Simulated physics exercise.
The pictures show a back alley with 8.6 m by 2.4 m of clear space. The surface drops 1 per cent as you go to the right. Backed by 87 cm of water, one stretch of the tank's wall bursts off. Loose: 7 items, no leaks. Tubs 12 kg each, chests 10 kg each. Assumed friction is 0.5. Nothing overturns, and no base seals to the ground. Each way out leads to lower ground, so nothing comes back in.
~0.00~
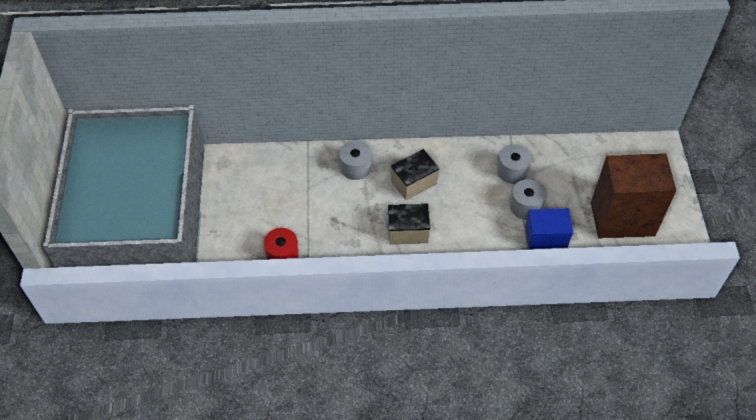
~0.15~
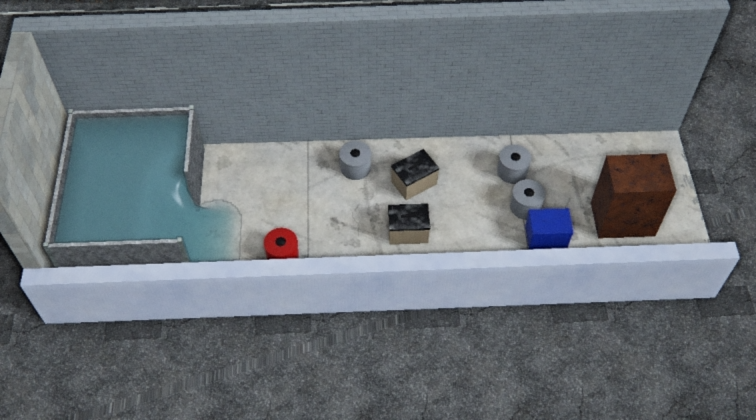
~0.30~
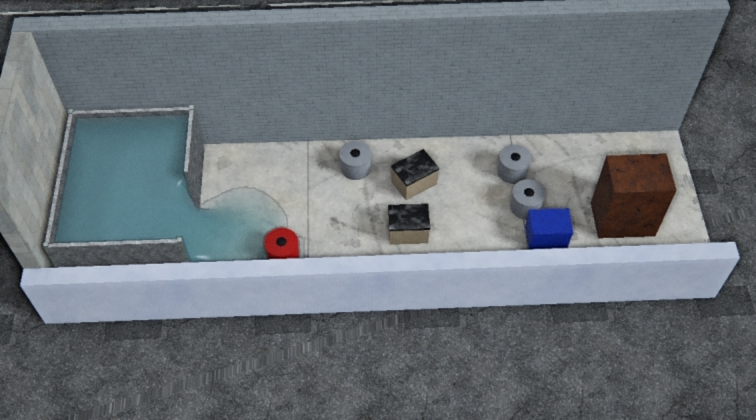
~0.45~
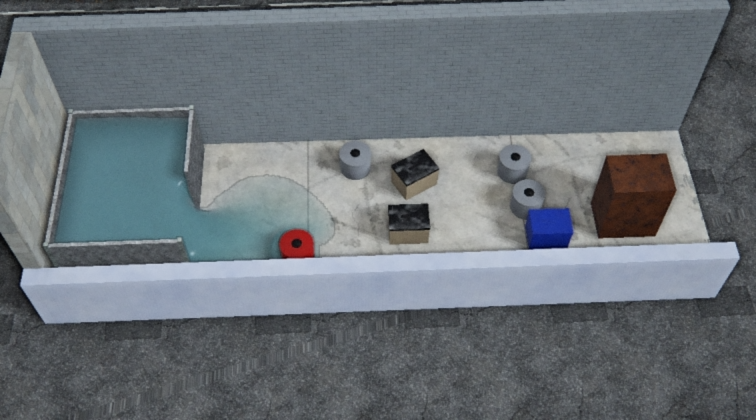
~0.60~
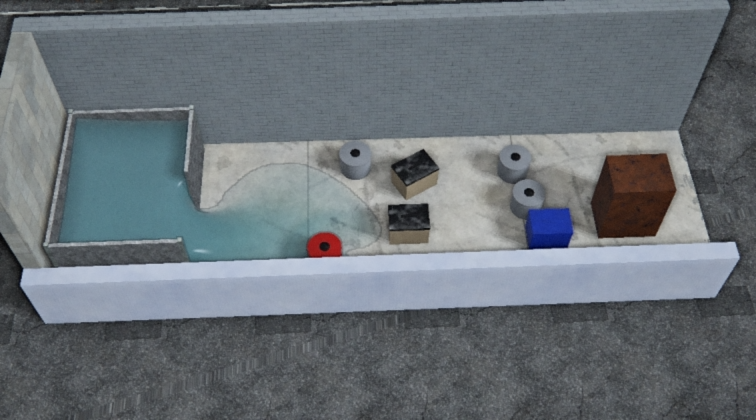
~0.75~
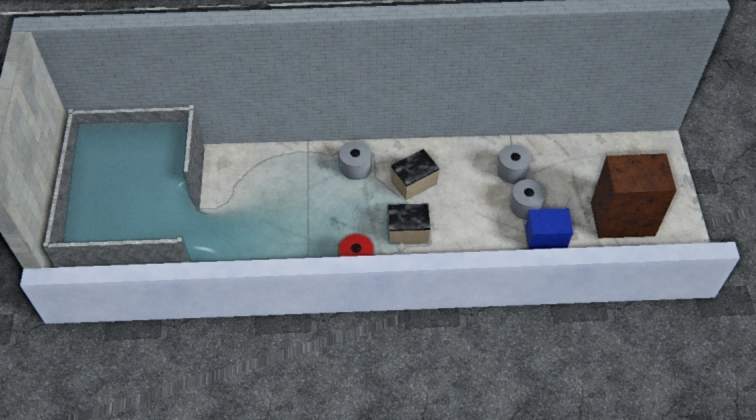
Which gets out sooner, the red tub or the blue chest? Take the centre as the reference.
The red one.
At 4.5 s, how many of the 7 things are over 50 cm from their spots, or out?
By that point, 7.
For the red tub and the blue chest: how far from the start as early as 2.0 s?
Close to 450 cm for the first and 50 cm for the second.
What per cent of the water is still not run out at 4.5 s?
Still held: Near 68 %.
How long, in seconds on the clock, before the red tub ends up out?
Around 2.5 s.
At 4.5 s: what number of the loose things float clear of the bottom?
The number is 0.
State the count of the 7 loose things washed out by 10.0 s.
The number is 7.
After 2.0 s the red tub is near (630, 242), 4.6 m from its start, afloat; the blue chest is near (580, 195), 0.5 m from its start, afloat; 0 of 7 are out; 6 afloat.
After 4.5 s the red tub has gone out (at 2.4 s); the blue chest has gone out (at 3.6 s); 7 of 7 are out; 0 afloat.
After 7.0 s the red tub has gone out (at 2.4 s); the blue chest has gone out (at 3.6 s); 7 of 7 are out; 0 afloat.
After 10.0 s the red tub has gone out (at 2.4 s); the blue chest has gone out (at 3.6 s); 7 of 7 are out; 0 afloat.
